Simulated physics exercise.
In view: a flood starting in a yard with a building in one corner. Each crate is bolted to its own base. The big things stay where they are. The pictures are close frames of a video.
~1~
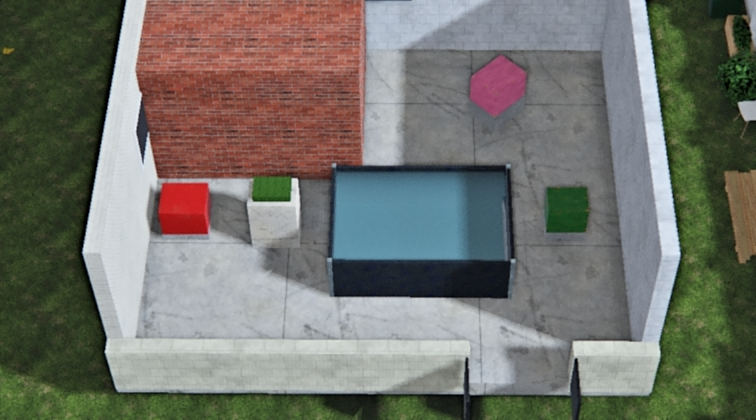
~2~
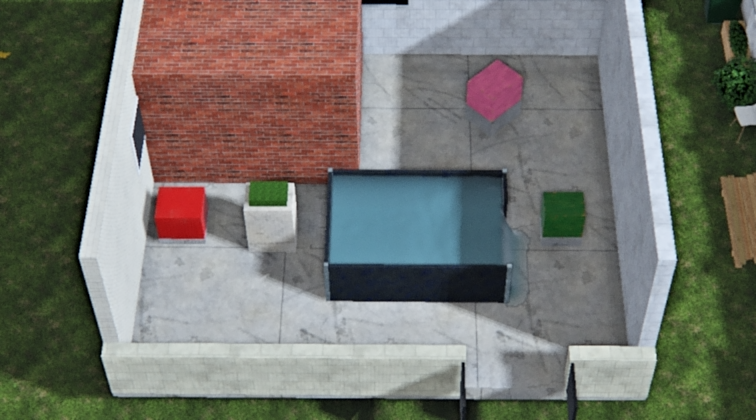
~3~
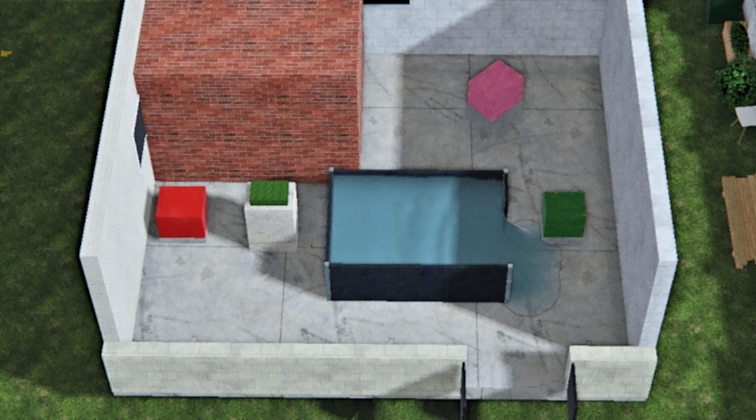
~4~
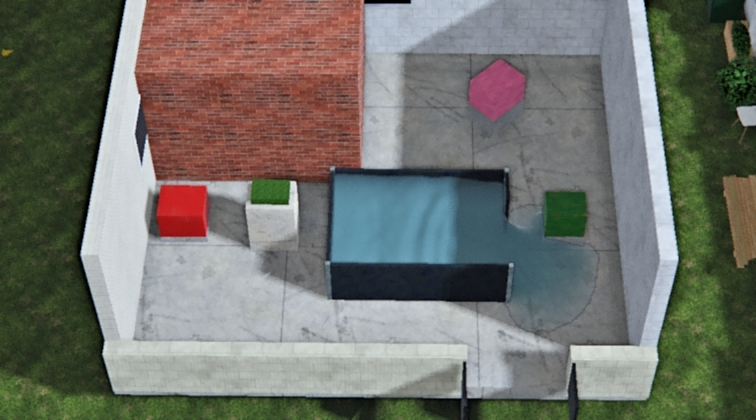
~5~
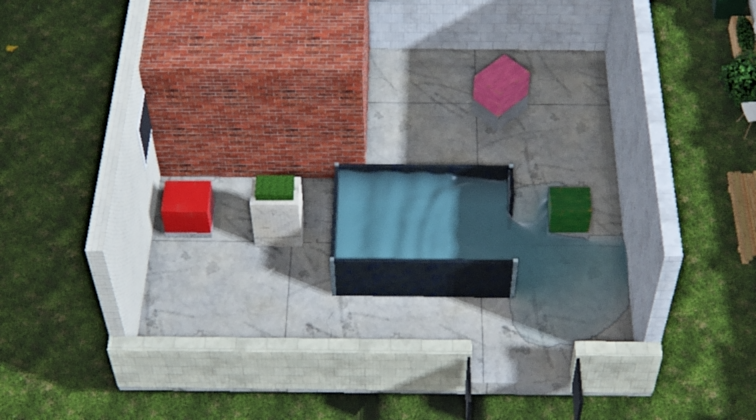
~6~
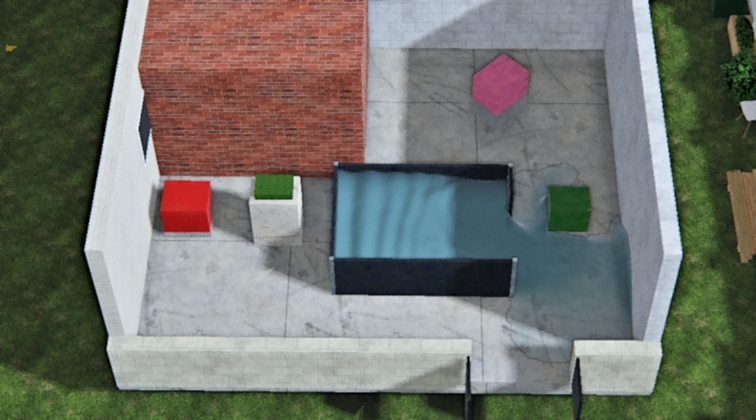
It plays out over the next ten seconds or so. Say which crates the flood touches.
The red crate gets wet; the pink crate stays dry; the green crate gets wet.
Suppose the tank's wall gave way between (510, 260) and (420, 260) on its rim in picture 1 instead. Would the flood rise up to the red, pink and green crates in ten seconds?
My reading: Red takes water, pink keeps dry, green keeps dry.
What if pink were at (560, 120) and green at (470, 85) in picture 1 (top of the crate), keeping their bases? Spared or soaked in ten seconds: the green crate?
Then: Green crate stays dry.
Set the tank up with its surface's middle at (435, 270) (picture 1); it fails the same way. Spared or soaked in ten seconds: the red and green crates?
In short: The red one stays dry; the green one ends up wet.
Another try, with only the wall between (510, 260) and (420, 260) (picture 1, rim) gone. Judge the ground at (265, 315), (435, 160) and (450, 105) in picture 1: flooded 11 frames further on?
One after the other: Wet, no water, clear.
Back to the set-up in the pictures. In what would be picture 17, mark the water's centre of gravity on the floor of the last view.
Near (494, 256).
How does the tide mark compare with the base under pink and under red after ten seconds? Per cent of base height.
About 60 and 140 per cent.
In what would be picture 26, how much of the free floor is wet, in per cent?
Near 65 in a hundred.
A moment on, water covers 25 % of the floor; the red crate not reached, the pink crate water round its plinth, the green crate water round its plinth.
Next, water covers 40 % of the floor; the red crate not reached, the pink crate water round its plinth, the green crate water round its plinth.
Then, water covers 65 % of the floor; the red crate not reached, the pink crate water round its plinth, the green crate water round its plinth.
Later, water covers 90 % of the floor; the red crate water round its plinth, the pink crate water round its plinth, the green crate water round its plinth.
In the end, water covers 100 % of the floor; the red crate was topped, the pink crate stayed above the water, the green crate was topped.
